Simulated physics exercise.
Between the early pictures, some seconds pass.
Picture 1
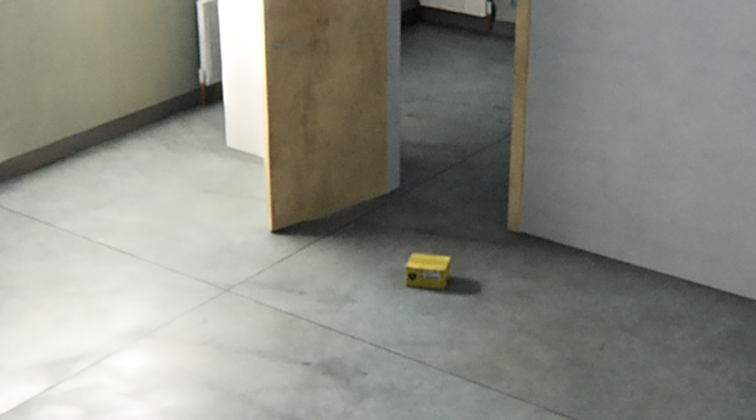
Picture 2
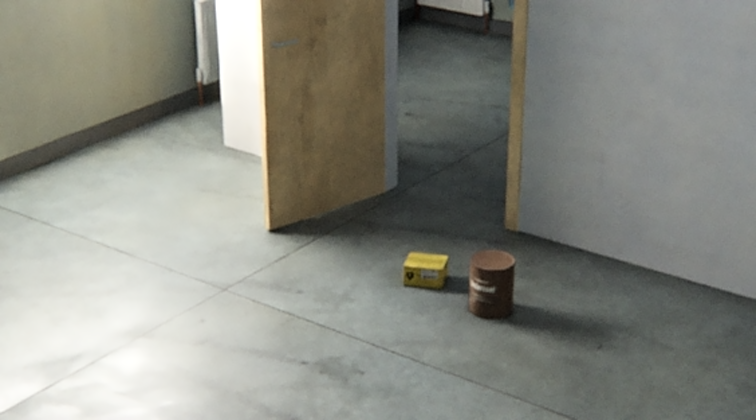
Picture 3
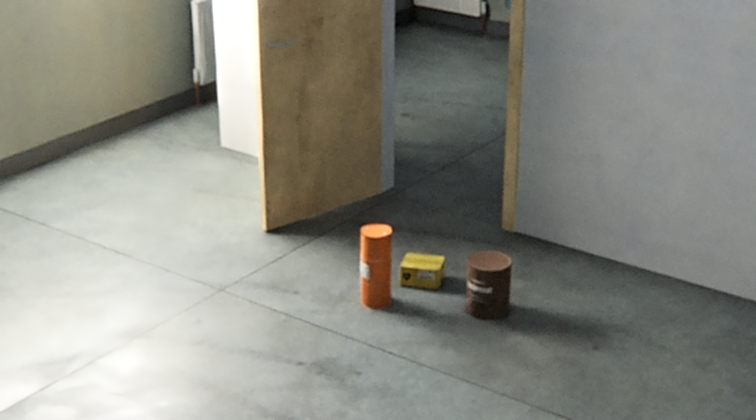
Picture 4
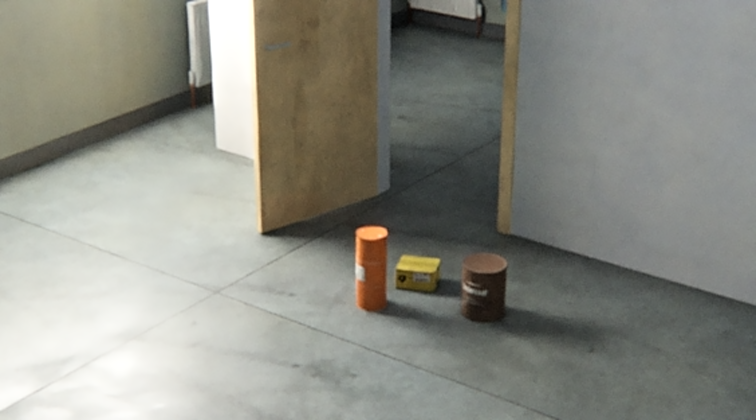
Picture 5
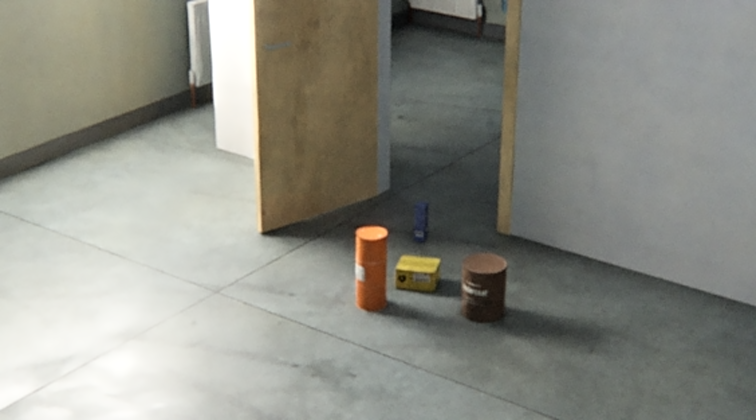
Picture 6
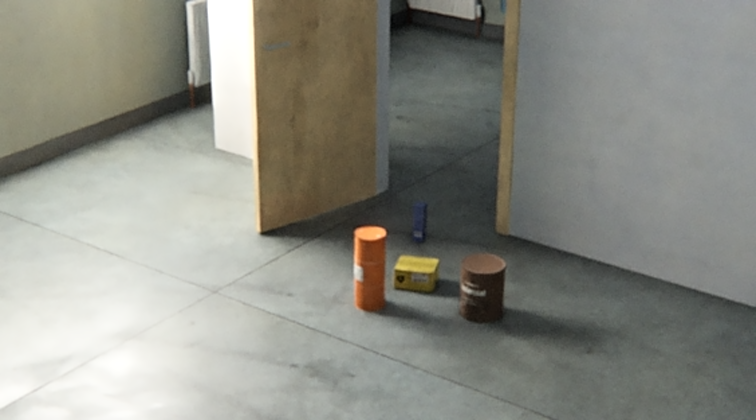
A wooden door stands wide open and still in a bare room with a grey tiled floor and pale walls, seen from above at an angle. A small yellow parcel sits before the doorway, then a brown pail appears to its right, an orange canister to its left and a blue carton behind it. Nothing is seen carrying them in, and the view shifts only very slightly.
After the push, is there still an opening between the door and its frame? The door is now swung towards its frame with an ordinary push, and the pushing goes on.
The push succeeds.
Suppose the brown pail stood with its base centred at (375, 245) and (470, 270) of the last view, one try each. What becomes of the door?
Try 1 - gets caught; try 2 - swings fully home.
Then, 1.20 s past the last view, open by 66°.
Then, 2.20 s past the last view, open by 25°; blue carton displaced well along near (440, 218).
Then, 2.70 s past the last view, open by 8°; blue carton displaced well along near (467, 210).
Finally, open by 0°; moved from the start, blue carton; the other 3 still in place. Final places as the last picture's camera would see them, blue carton near (478, 205).
